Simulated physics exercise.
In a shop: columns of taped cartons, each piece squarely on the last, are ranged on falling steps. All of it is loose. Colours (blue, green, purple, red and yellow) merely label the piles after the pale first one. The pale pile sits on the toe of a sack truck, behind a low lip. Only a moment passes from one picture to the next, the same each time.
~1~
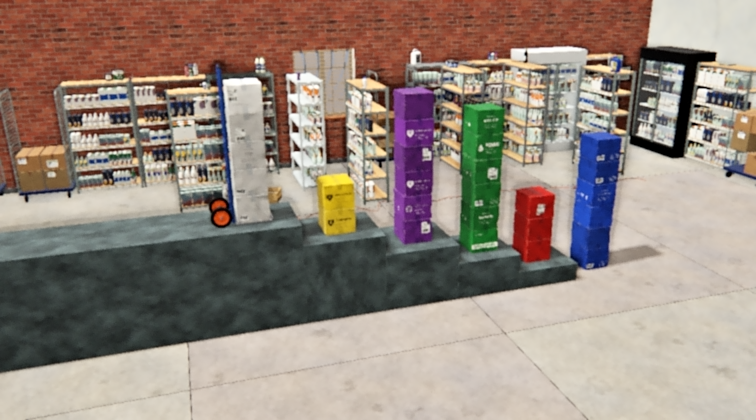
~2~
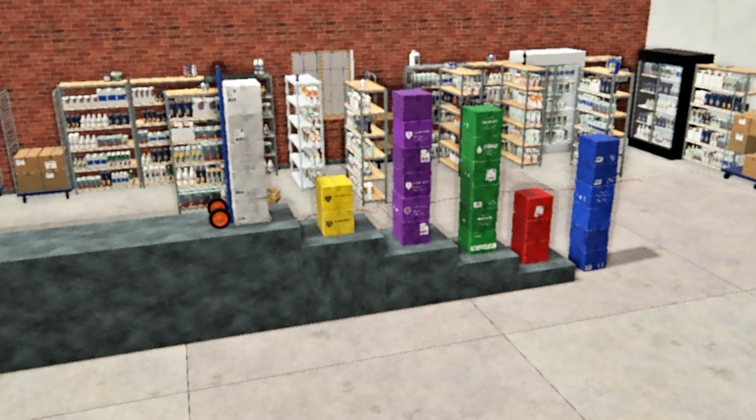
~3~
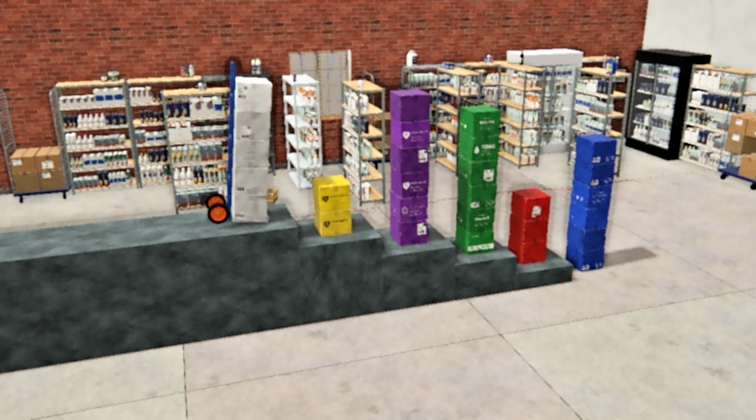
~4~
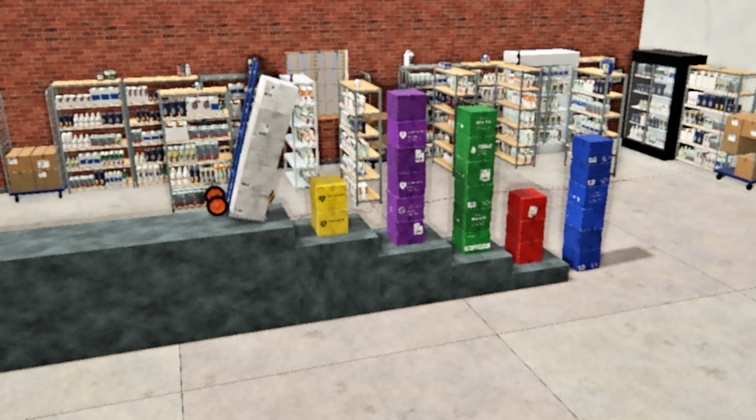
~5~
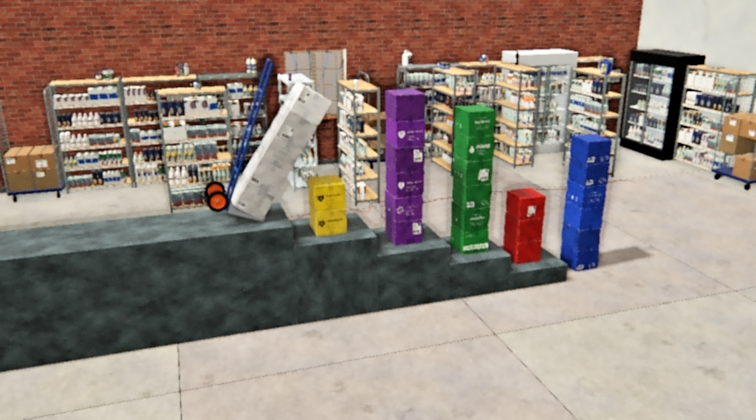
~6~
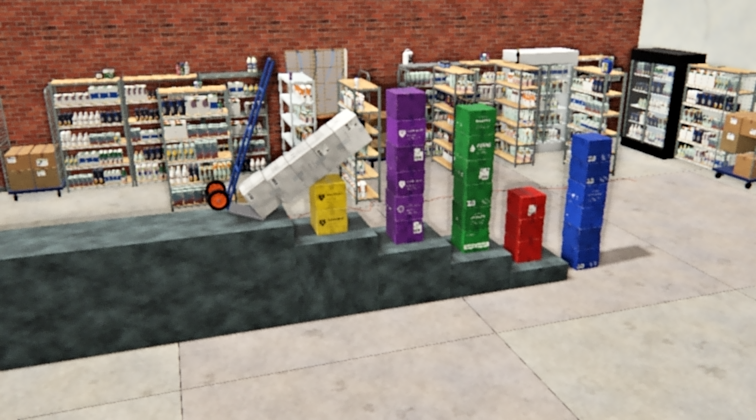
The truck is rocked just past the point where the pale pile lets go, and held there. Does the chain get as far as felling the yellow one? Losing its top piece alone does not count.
The yellow pile keeps nearly all its pieces up.
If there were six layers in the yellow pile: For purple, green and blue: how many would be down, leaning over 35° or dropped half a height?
The counts are purple 5, green 4, blue 6.
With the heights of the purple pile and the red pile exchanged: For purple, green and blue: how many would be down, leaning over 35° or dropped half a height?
Down at the end: Purple 0, green 0, blue 0.
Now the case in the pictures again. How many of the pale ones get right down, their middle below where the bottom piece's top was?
It comes to 3.
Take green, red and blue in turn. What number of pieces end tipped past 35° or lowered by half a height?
Down at the end: Green 0, red 0, blue 0.
Shortly afterwards, 5 of the pale pile down; none of the 2 yellow cartons down (0 of 23 in all colours); top yellow carton unmoved.
Next, 5 of the pale pile down; none of the 2 yellow cartons down (0 of 23 in all colours); top yellow carton unmoved; top purple carton a little from its place.
In the end, 5 of the pale pile down; none of the 2 yellow cartons down (0 of 23 in all colours); top yellow carton unmoved; top purple carton unmoved. From the last view, middles, top yellow carton near (329, 191), top purple carton near (407, 104).
